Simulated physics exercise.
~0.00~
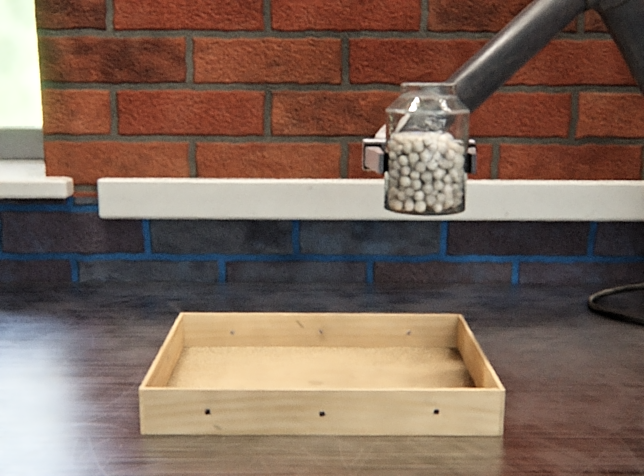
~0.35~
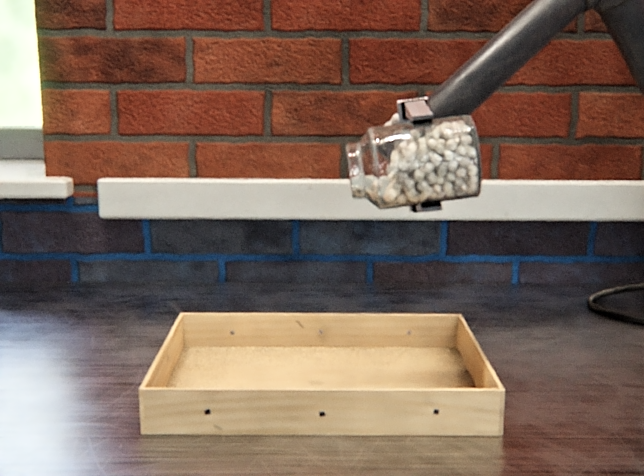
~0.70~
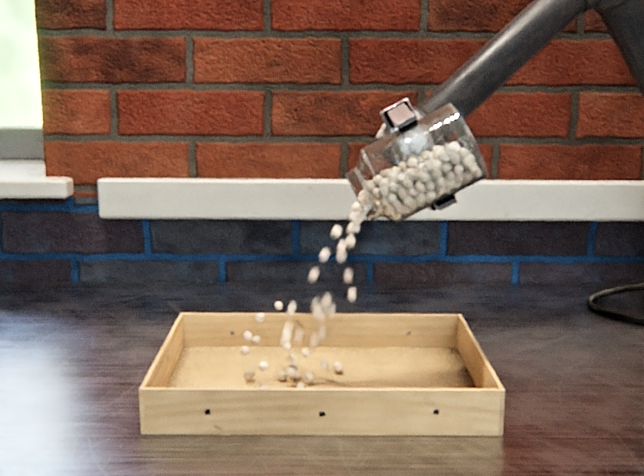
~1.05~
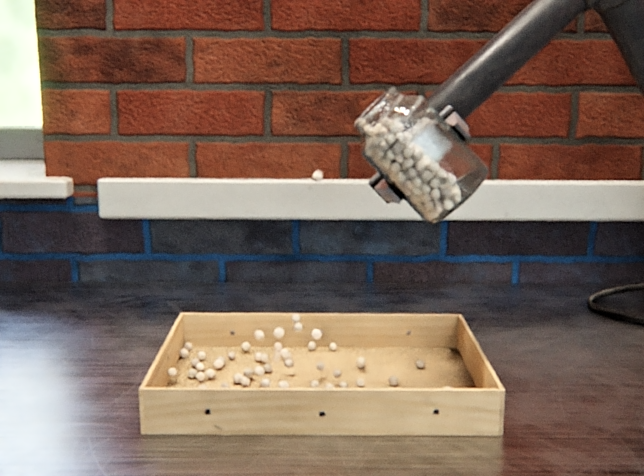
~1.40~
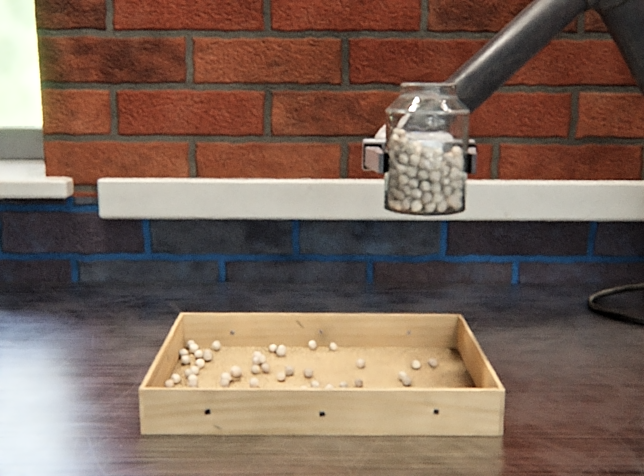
At first, a clear jar filled with small whitish beads stands upright in the grip of a gray robot arm, above an empty, shallow wooden tray on a dark table. The arm tips the jar to the left until it lies on its side, with the beads sliding toward its mouth. It tilts further, mouth down, and a stream of beads falls and scatters across the tray. The jar then swings back up while a stray bead is still in the air. Finally, it is upright again, still holding most of its beads, with the spilled ones spread over the tray floor.
